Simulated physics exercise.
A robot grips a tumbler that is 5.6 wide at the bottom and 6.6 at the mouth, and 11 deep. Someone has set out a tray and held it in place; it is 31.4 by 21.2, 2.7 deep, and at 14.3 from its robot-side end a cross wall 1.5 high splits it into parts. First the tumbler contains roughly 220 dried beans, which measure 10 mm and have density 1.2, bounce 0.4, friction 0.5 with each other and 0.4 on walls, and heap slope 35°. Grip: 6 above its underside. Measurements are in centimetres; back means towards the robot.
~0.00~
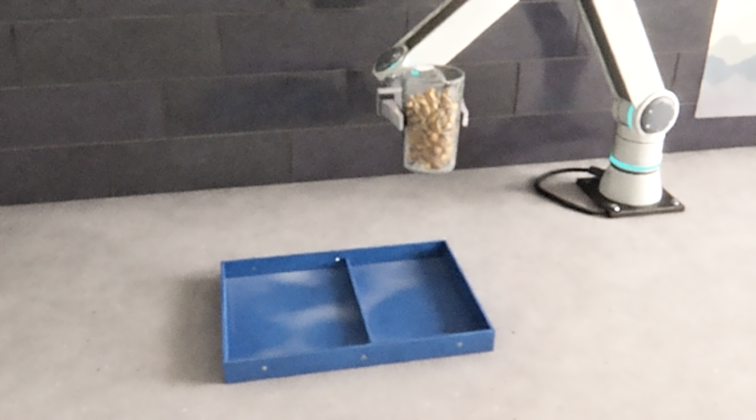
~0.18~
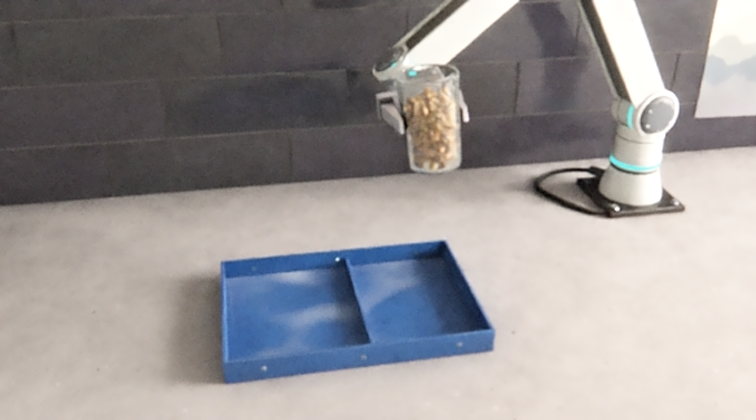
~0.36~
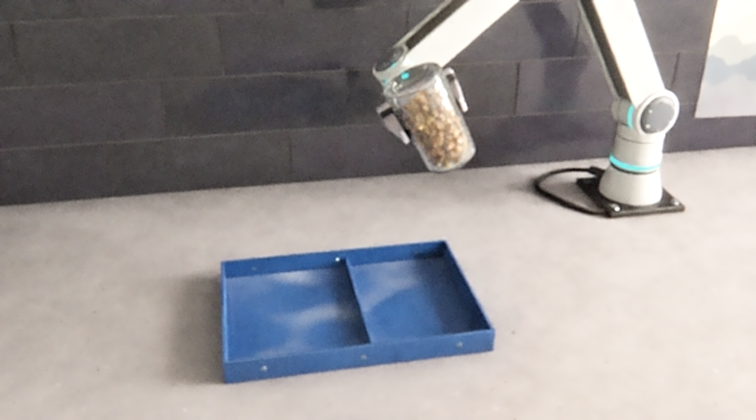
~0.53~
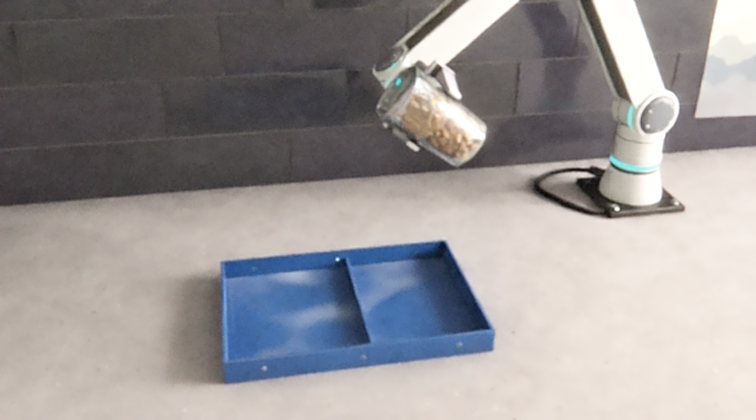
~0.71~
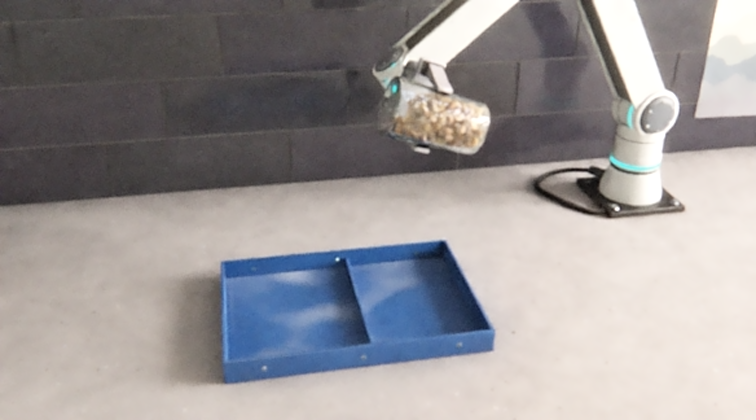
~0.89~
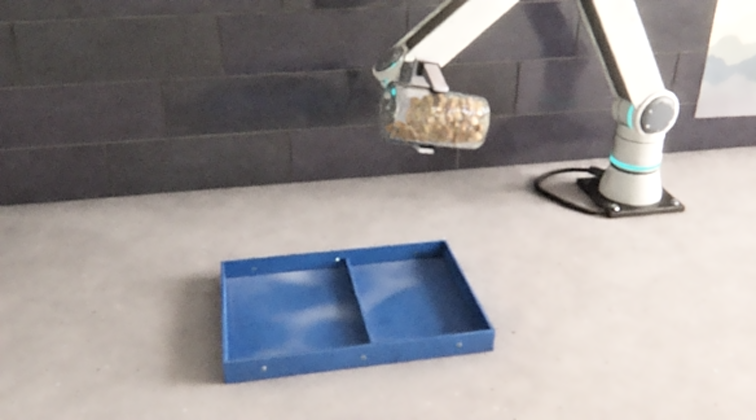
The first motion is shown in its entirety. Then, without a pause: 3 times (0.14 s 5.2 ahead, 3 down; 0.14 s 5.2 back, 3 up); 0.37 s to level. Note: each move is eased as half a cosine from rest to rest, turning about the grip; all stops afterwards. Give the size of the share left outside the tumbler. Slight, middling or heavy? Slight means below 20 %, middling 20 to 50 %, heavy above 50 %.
Middling.
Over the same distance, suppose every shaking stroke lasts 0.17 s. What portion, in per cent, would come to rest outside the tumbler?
I'd expect some 20 per cent.
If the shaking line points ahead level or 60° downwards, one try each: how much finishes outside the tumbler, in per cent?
It comes to around 70 per cent on the first try and around 10 per cent on the second.
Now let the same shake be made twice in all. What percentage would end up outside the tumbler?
Roughly 25 percent.
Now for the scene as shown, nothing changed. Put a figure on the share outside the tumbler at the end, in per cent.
I'd say some 35 per cent of it.
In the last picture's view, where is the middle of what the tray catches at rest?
It sits close to (321, 307).
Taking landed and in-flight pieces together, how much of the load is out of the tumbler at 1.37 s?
Near 15 in a hundred parts have gone so far.
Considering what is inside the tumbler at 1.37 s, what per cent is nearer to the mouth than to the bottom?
Some 50 percent is in that half.
After 1.37 s, tilted 79° forward, highest piece 26 above the table; 181 in the tumbler, 25 in the far-side part, 6 in the robot-side part, 4 in flight or on a rim.
After 1.86 s, tilted 58° forward, highest piece 28 above the table; 138 in the tumbler, 50 in the far-side part, 14 in the robot-side part, 14 in flight or on a rim.
After 2.30 s, level, highest piece 27 above the table; 138 in the tumbler, 56 in the far-side part, 22 in the robot-side part.
After 3.35 s, level, highest piece 27 above the table; 138 in the tumbler, 56 in the far-side part, 22 in the robot-side part.
In the end, 138 in the tumbler, 56 in the far-side part, 22 in the robot-side part. That is 36 % outside the tumbler.
